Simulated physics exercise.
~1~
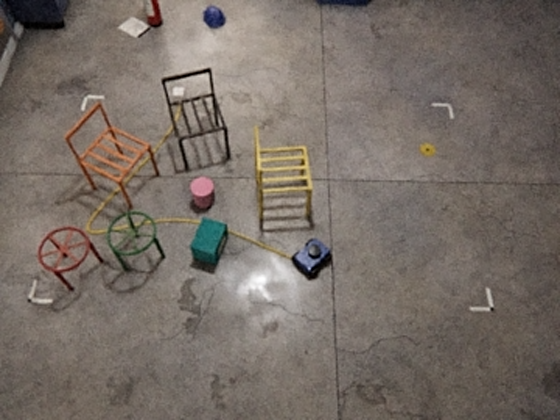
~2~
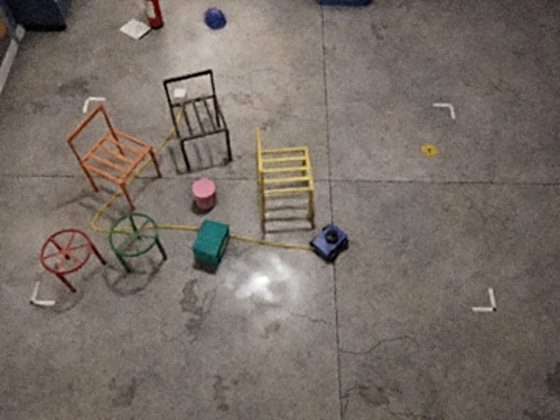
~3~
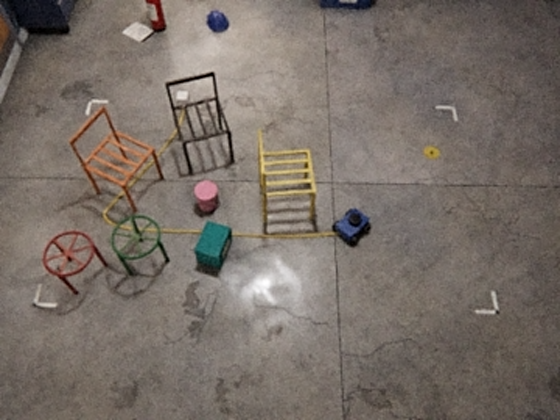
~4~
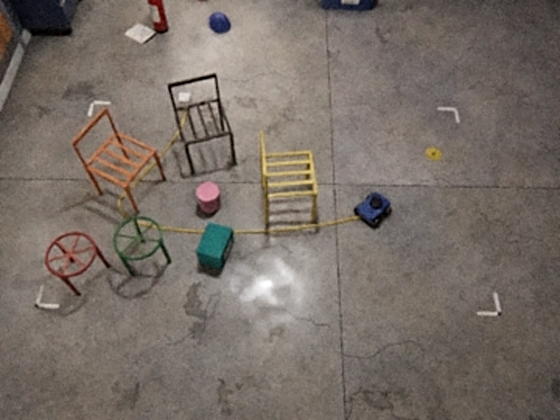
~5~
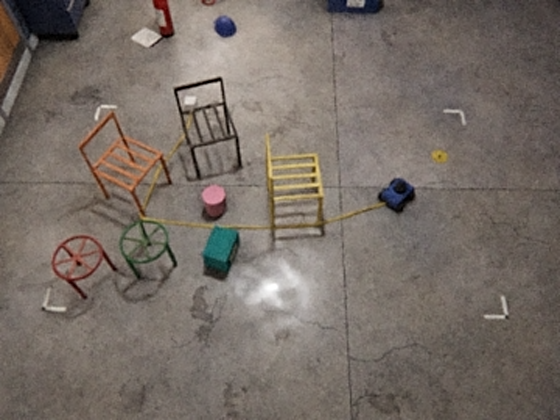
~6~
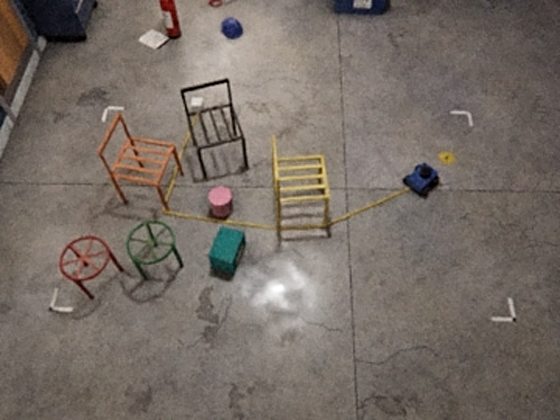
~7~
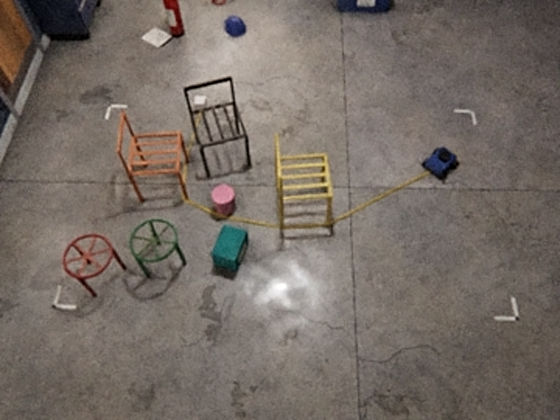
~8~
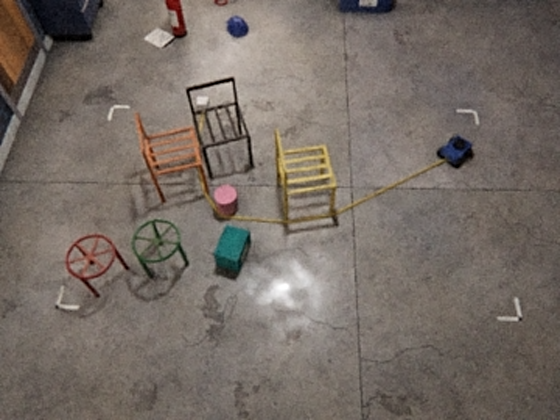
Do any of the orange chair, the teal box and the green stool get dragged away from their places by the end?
Yes, the orange chair is dragged to the right, close to the black chair and the pink bucket. The teal box and the green stool hardly stir.
On a grey workshop floor, a small blue cart tows a yellow cord up and to the right among chairs, stools, a teal box and a pink bucket. The cord straightens and the orange chair slides right, ending close beside the black chair.
